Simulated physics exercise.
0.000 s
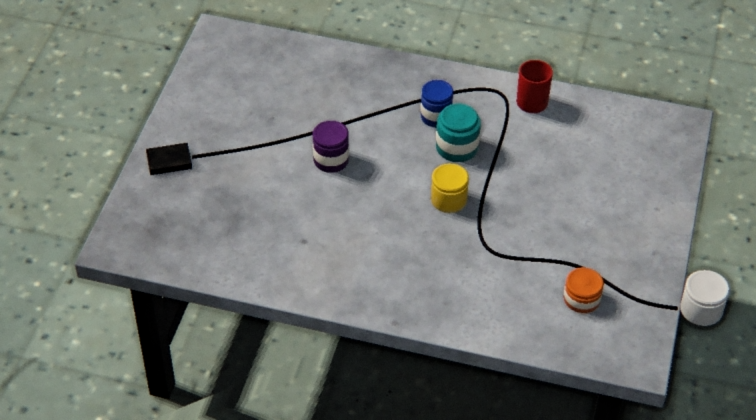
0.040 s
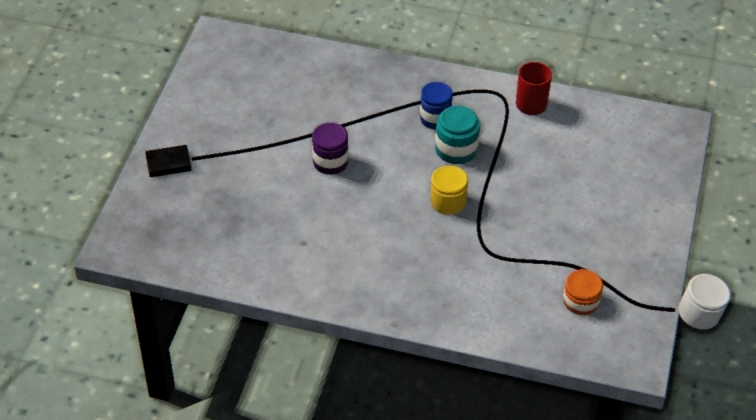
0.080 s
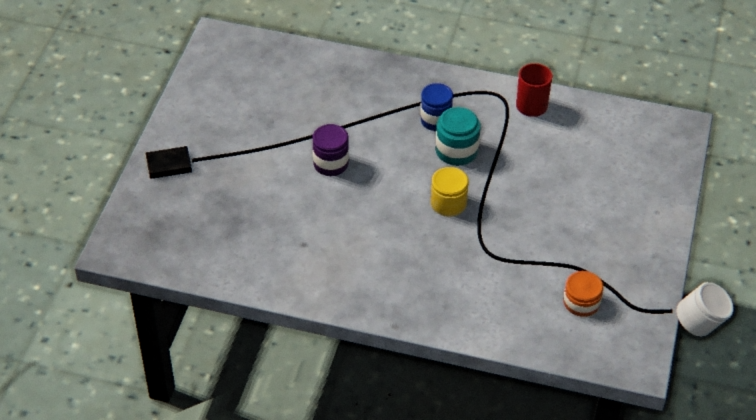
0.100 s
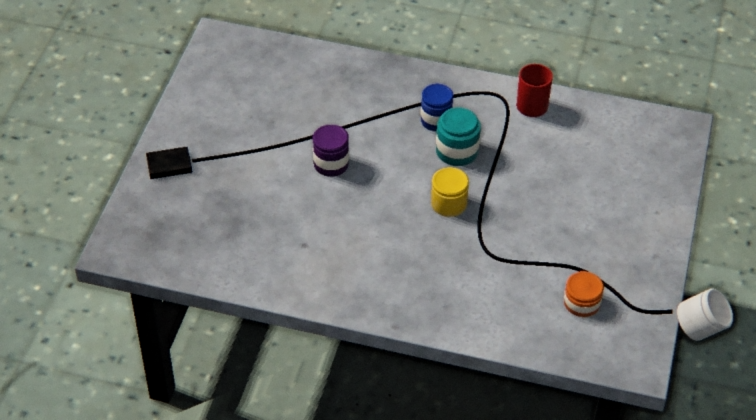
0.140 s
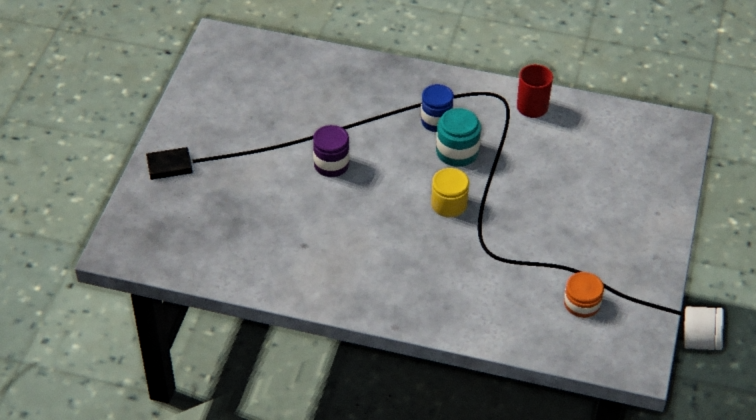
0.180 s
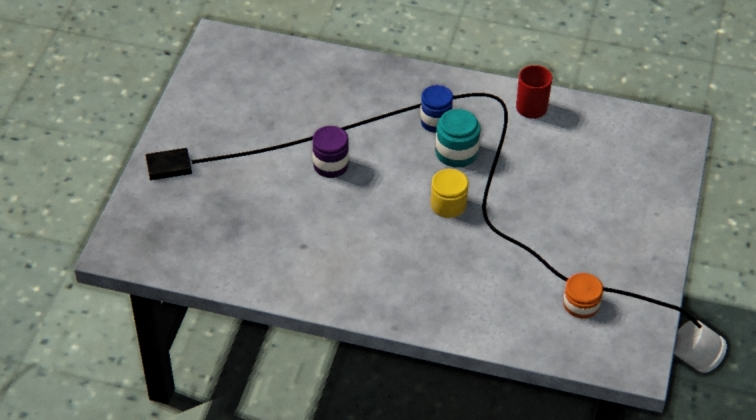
A white cylindrical speaker at the right edge of a grey side table tips over and slides down past the edge, drawing the black cable tighter so its bend near the orange tin straightens. Seen from above at an angle, the table stands on a speckled greenish tiled floor. A black phone at left, purple canister, blue tin, teal jar, yellow tub and red mug stay essentially in place.
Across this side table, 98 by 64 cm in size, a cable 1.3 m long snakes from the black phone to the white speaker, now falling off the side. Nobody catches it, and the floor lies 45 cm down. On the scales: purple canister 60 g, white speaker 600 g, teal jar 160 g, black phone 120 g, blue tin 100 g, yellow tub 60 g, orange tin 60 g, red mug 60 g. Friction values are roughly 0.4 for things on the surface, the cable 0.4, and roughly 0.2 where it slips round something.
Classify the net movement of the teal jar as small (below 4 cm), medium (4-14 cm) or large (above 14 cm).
Small.
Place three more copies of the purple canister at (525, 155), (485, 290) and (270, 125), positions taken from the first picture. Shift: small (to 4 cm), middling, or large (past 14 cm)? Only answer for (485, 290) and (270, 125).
Shift 1: Minor. Shift 2: Minor.
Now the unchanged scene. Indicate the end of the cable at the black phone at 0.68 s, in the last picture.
Roughly (253, 145).
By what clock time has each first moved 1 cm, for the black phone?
For the black phone, around 0.32 seconds.
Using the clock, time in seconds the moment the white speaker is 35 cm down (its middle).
The clock reads 0.34 s at that moment.
By 0.4 s, the cable's tail end at (240, 148); teal jar 2 cm off its start, black phone 9 cm off its start, blue tin 8 cm off its start.
By 0.7 s, the cable's tail end at (253, 145); teal jar 2 cm off its start, black phone 11 cm off its start, blue tin 9 cm off its start.
By 0.9 s, the cable's tail end at (253, 145); teal jar 2 cm off its start at (462, 129), black phone 11 cm off its start at (231, 147), blue tin 9 cm off its start at (418, 130).
By 1.2 s, the cable's tail end at (253, 145); teal jar 2 cm off its start, black phone 11 cm off its start, blue tin 9 cm off its start.
By 2.4 s, the cable's tail end at (253, 145); teal jar 2 cm off its start at (462, 129), black phone 11 cm off its start at (231, 147), blue tin 9 cm off its start at (418, 130), white speaker over the edge.
